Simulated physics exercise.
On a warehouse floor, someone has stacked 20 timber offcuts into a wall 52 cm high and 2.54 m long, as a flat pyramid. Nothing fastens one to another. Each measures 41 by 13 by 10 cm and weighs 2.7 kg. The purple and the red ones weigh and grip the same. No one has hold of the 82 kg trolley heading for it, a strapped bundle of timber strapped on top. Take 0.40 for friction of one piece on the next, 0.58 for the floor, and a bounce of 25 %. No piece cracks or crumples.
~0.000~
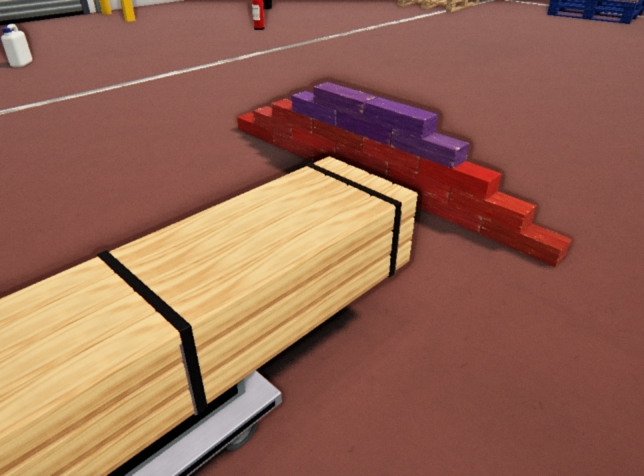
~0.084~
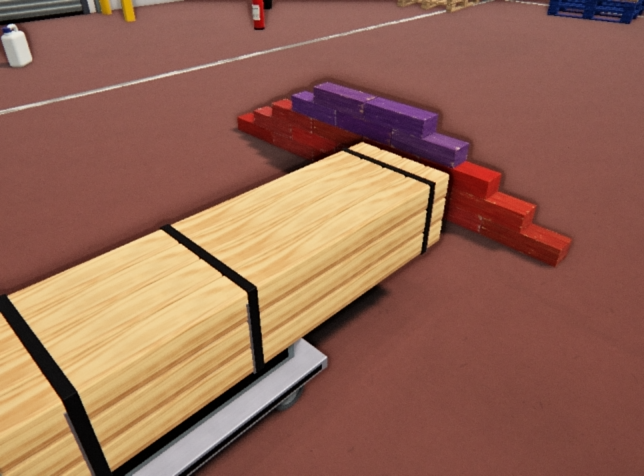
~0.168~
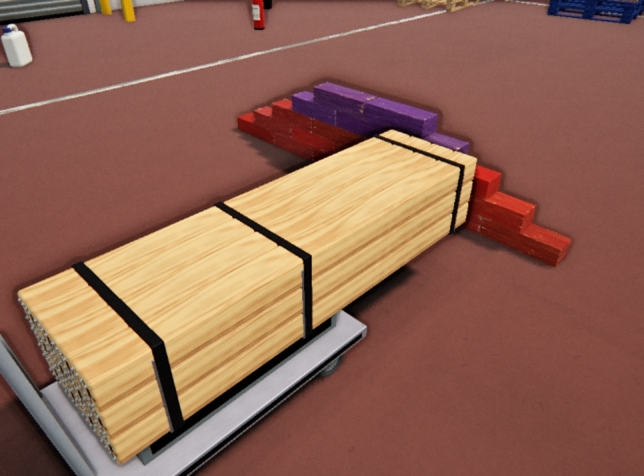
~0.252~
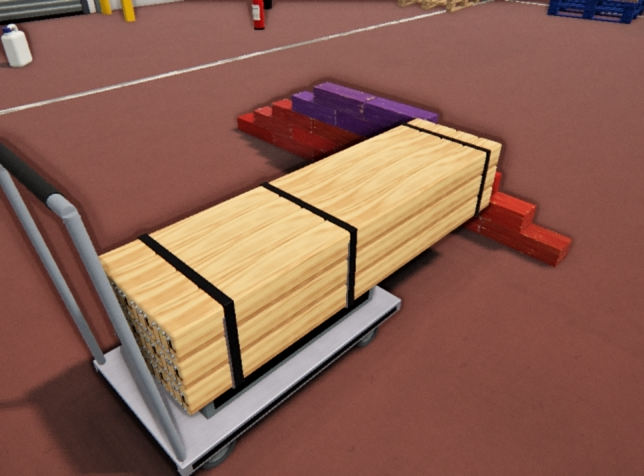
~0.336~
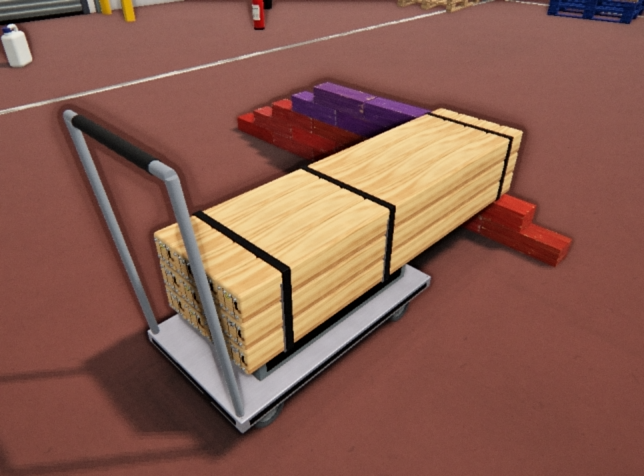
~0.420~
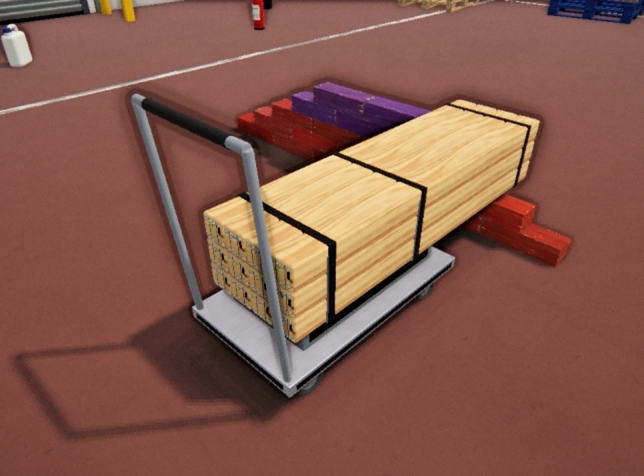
At the start, a strapped bundle of pale timber juts in from the left, near a low stepped wall of red and purple blocks. The trolley beneath rolls away toward the upper right with nobody pushing, its handle coming into view, until the load's far end overlaps the wall, hiding its middle.
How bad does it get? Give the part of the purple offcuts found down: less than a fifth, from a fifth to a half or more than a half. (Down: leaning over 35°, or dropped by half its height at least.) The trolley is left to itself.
The part is from a fifth to a half.
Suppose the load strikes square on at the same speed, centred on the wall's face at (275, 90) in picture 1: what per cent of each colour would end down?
Then red 10, purple 40 per cent.
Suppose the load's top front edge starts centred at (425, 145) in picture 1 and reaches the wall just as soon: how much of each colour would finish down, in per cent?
In that case red 20, purple 40 per cent.
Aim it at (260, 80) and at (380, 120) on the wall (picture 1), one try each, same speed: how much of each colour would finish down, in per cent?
Red 10 then 30, purple 0 then 100 per cent.
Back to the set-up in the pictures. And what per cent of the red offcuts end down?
By colour: Red 20 per cent.
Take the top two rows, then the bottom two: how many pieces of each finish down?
From the top 2, from the bottom 2.
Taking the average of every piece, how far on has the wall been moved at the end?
About 35 cm.
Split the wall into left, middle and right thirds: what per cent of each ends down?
Left 0, middle 10, right 70 per cent.
By 0.80 s, load 1.03 m past the wall's line, still rolling; 1 of the 5 purple offcuts down (3 of 20 in all colours); top purple offcut unmoved; top red offcut moved 36 mm.
By 1.56 s, load 2.25 m past the wall's line, still rolling; 2 of the 5 purple offcuts down (5 of 20 in all colours); top purple offcut moved 9 mm; top red offcut moved 40 mm.
When it is over (2.9 s), load 3.72 m past the wall's line, still rolling; 2 of the 5 purple offcuts down (5 of 20 in all colours); top purple offcut moved 10 mm; top red offcut moved 41 mm. That is 40 per cent. In pixels of the last frame, middles, top purple offcut near (345, 99), top red offcut near (400, 149).
